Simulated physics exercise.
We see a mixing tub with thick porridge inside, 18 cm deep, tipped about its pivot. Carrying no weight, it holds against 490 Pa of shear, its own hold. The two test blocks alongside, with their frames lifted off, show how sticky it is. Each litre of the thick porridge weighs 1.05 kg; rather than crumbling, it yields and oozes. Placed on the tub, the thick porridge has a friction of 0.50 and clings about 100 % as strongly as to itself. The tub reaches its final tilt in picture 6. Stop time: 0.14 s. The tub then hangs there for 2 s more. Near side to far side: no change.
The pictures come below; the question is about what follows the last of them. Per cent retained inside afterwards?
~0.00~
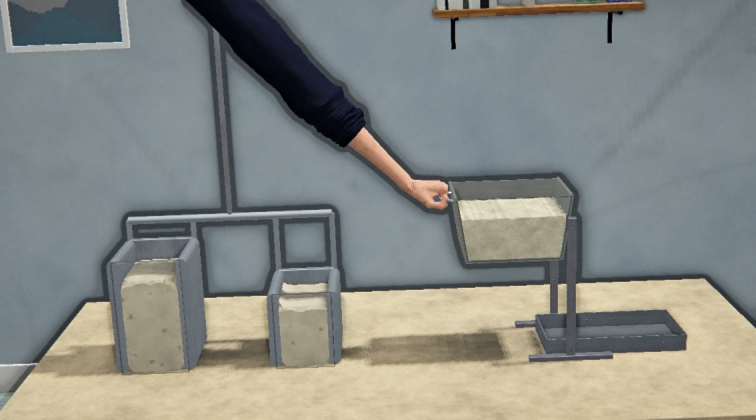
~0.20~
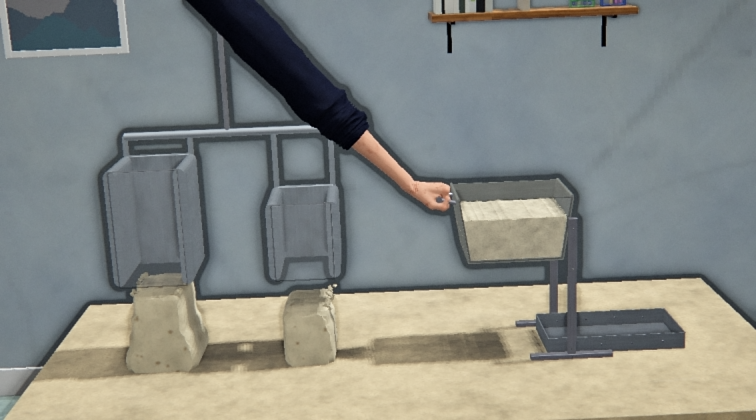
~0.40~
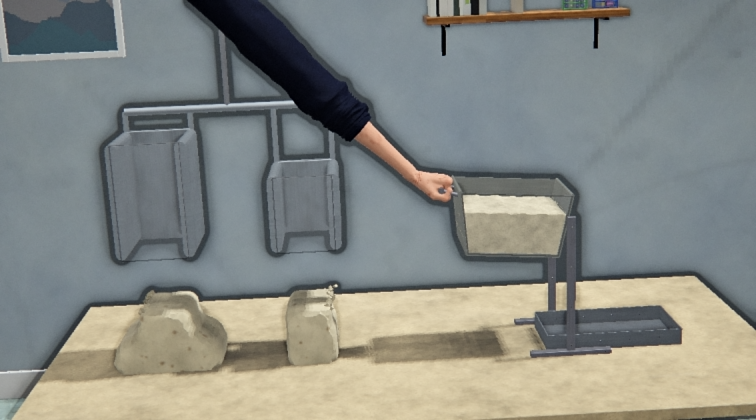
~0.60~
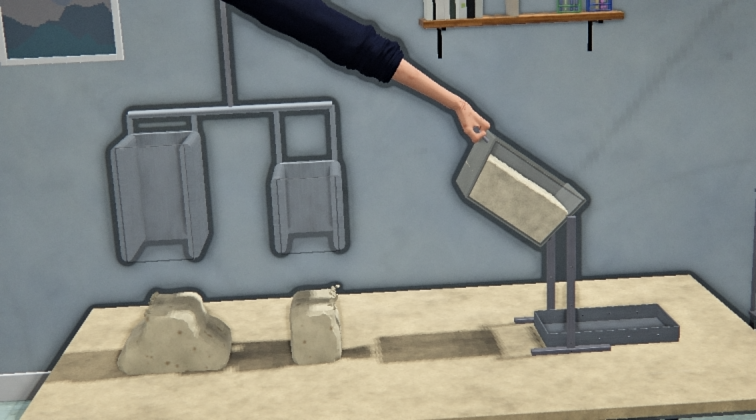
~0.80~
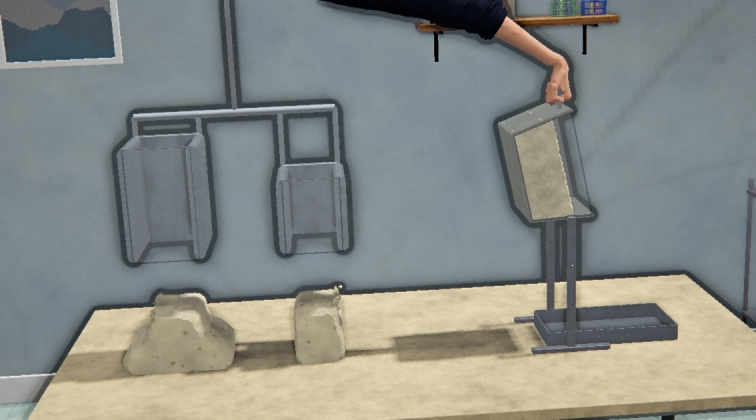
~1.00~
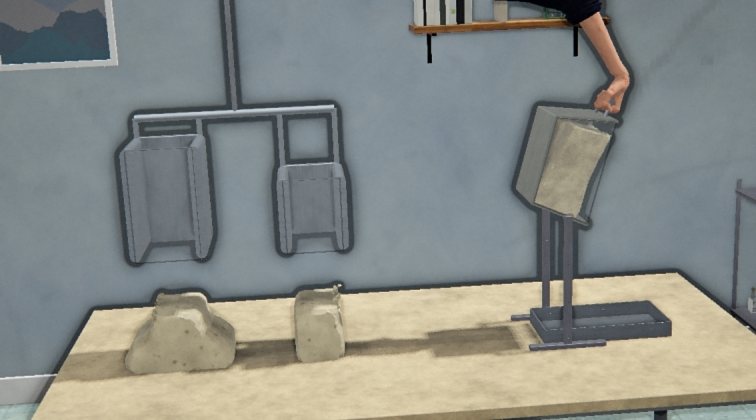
Retained: About 0 %.
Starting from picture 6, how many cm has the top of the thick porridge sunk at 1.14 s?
About 13 cm.
By 1.14 s, the tub is at 106 degrees and holds 50 %.
By 1.31 s, the tub is at 106 degrees and holds 11 %.
By 1.48 s, the tub is at 106 degrees and holds 0 %.
By 1.65 s, the tub is at 106 degrees and holds 0 %.
By 3.00 s, at the end, the tub is at 106 degrees and holds 0 %.
